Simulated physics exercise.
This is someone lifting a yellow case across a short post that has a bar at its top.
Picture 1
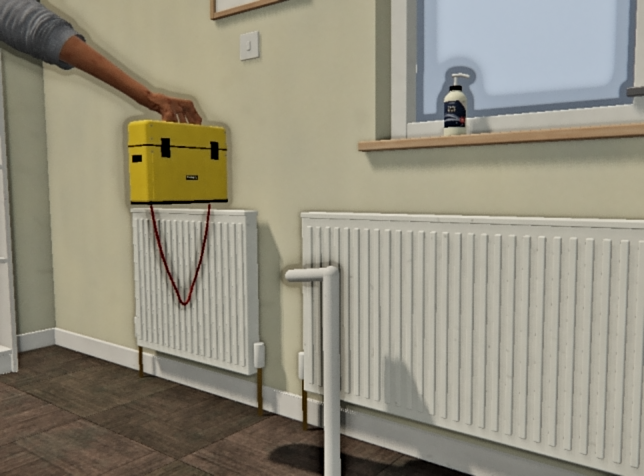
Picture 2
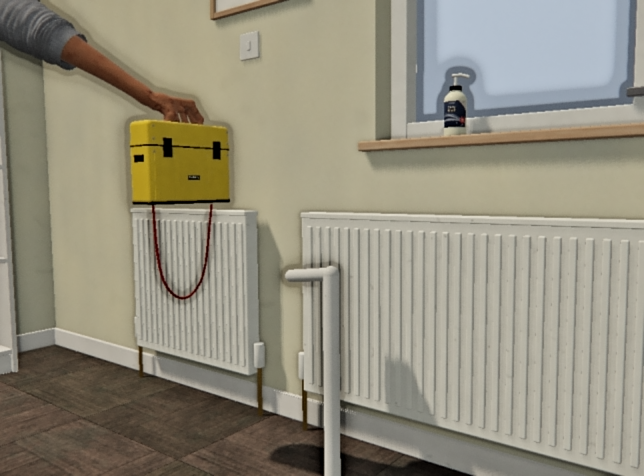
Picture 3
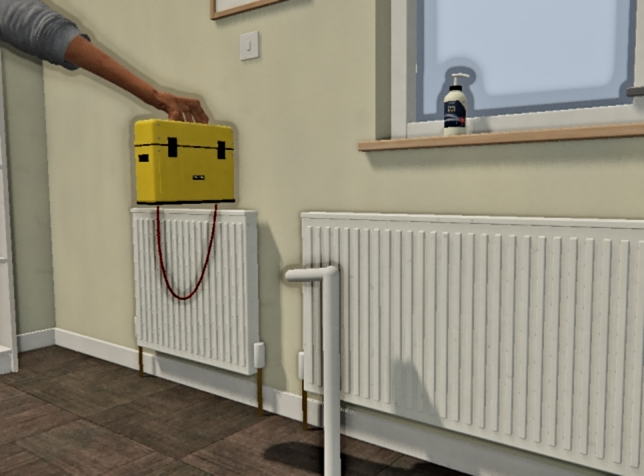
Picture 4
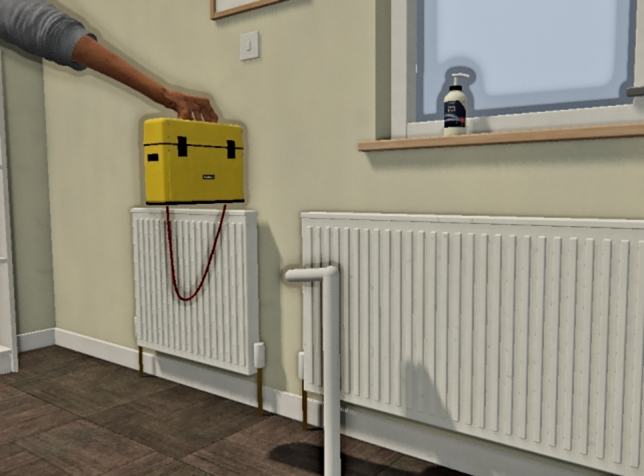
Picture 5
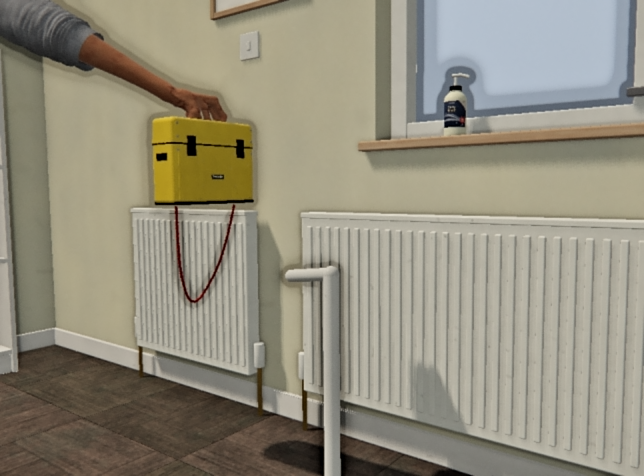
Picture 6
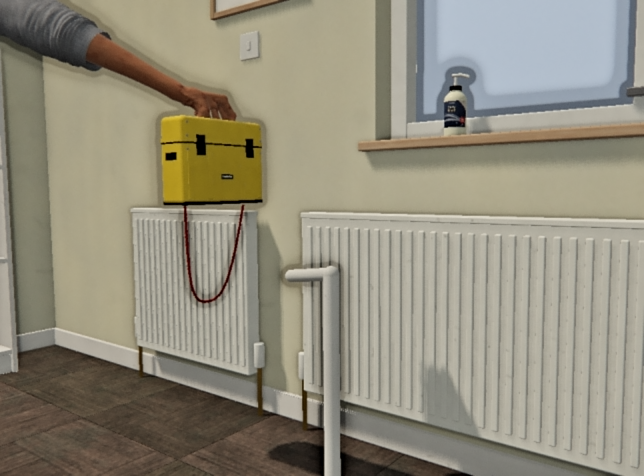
A hand moving a yellow case slowly rightward above a small white radiator, a dark red loop hanging beneath it.
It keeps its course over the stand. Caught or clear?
As it turns out, the yellow case is jerked back by its loop.
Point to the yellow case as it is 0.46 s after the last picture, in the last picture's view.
Around (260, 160).
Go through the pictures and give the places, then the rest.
Yellow case (181, 164); hook tip (292, 276), in the first picture.
Yellow case (183, 164); bottom of the loop (185, 298), in the second picture.
Yellow case (187, 164), in the third picture.
Yellow case (197, 164); bottom of the loop (186, 300), in the fourth picture.
Yellow case (206, 163), in the fifth picture.
Yellow case (215, 163); bottom of the loop (208, 302); hook tip (292, 276); hook points towards it, loop hangs below the hook, in the sixth picture.
Then, 0.46 s after the last picture, case nearing the post near (260, 160).
Then, 1.10 s after the last picture, case over the post near (335, 157).
At rest, case past the post near (413, 153); loop tight round the post, hand stopped. The yellow case snags on the hook.
